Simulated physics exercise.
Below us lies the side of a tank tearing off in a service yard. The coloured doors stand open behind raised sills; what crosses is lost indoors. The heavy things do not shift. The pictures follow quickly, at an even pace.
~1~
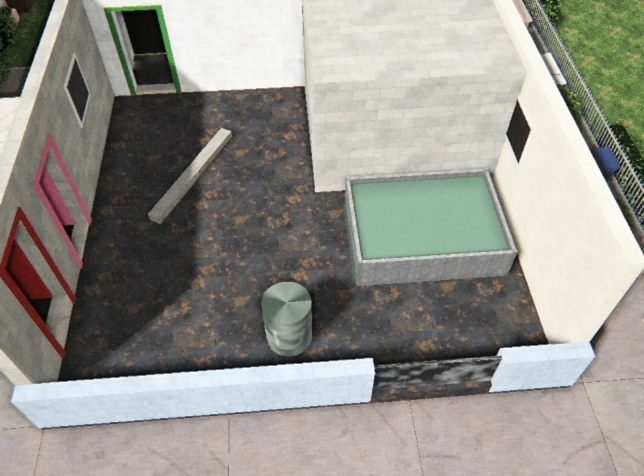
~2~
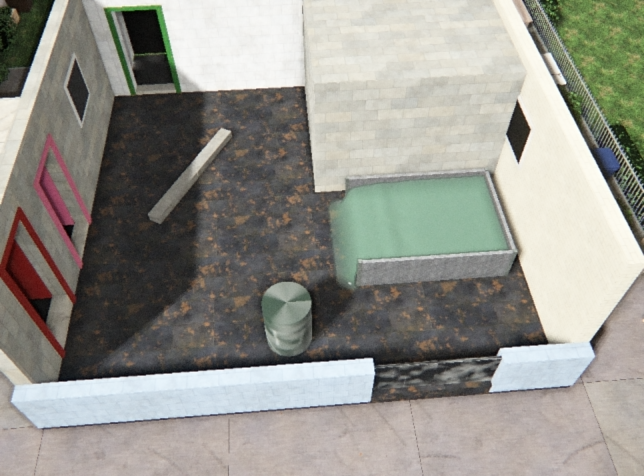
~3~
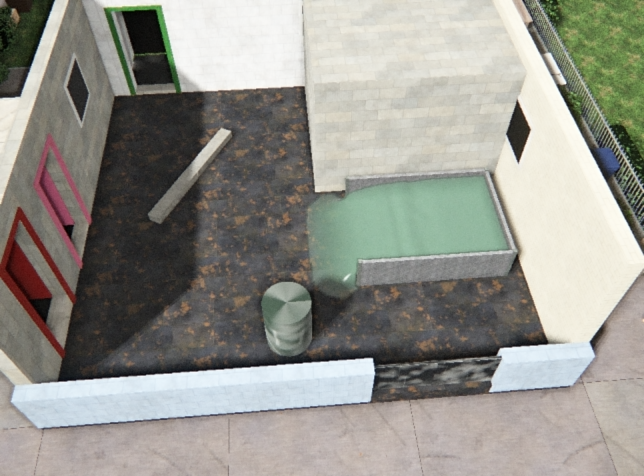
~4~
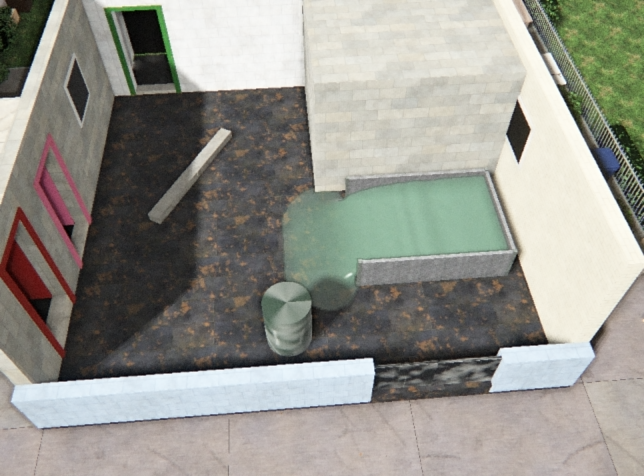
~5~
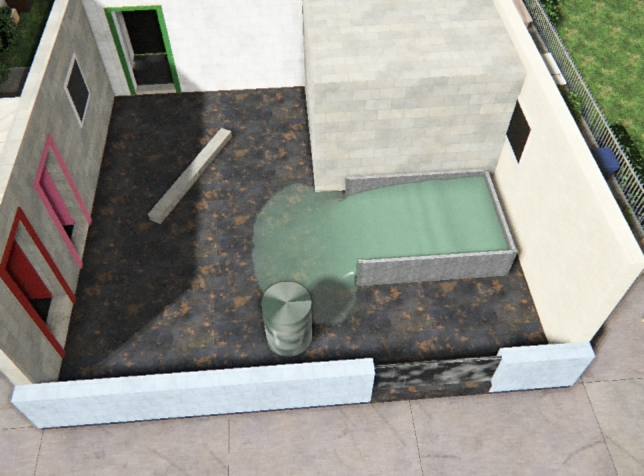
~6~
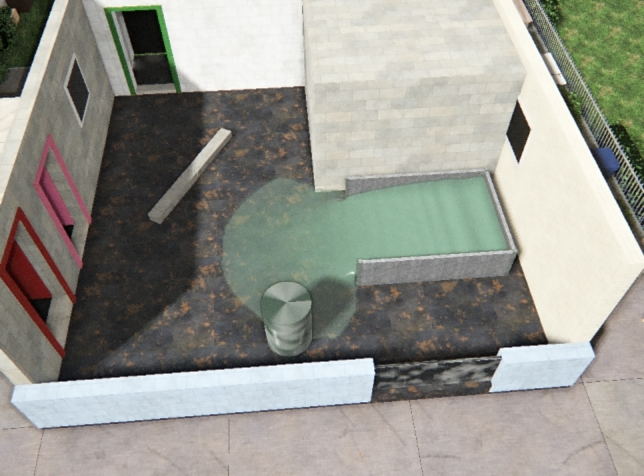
In a walled yard with coloured doorways, the left side of a tank of green water gave way, and the water poured out leftward across the dark floor, spreading around a round grey-green drum.
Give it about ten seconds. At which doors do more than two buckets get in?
One by one: The pink door lets in a lot; the red door admits no more than that; the green door admits no more than that.
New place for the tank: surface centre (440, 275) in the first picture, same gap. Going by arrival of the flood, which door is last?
Last comes the green one.
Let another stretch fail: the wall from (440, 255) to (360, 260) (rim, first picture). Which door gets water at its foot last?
Last comes the one in green.
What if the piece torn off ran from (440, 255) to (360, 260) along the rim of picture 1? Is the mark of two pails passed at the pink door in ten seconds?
My reading: The pink door stays under.
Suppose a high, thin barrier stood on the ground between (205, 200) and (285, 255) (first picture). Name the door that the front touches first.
First comes the red door.
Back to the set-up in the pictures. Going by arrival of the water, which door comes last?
It is the green door.
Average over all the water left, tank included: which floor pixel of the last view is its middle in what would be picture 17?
At about (312, 246).
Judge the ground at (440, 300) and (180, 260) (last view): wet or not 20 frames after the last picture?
As listed: Not flooded, covered.
A moment on, water covers 35 % of the floor; the pink door not reached, the red door not reached, the green door not reached.
Next, water covers 50 % of the floor; the pink door over two buckets in, the red door wet at the sill, nothing in, the green door not reached.
Then, water covers 60 % of the floor; the pink door far over two buckets in, the red door wet at the sill, nothing in, the green door not reached.
Later, water covers 75 % of the floor; the pink door far over two buckets in, the red door wet at the sill, nothing in, the green door wet at the sill, nothing in.
In the end, water covers 95 % of the floor; the pink door far over two buckets in, the red door wet at the sill, nothing in, the green door wet at the sill, nothing in.
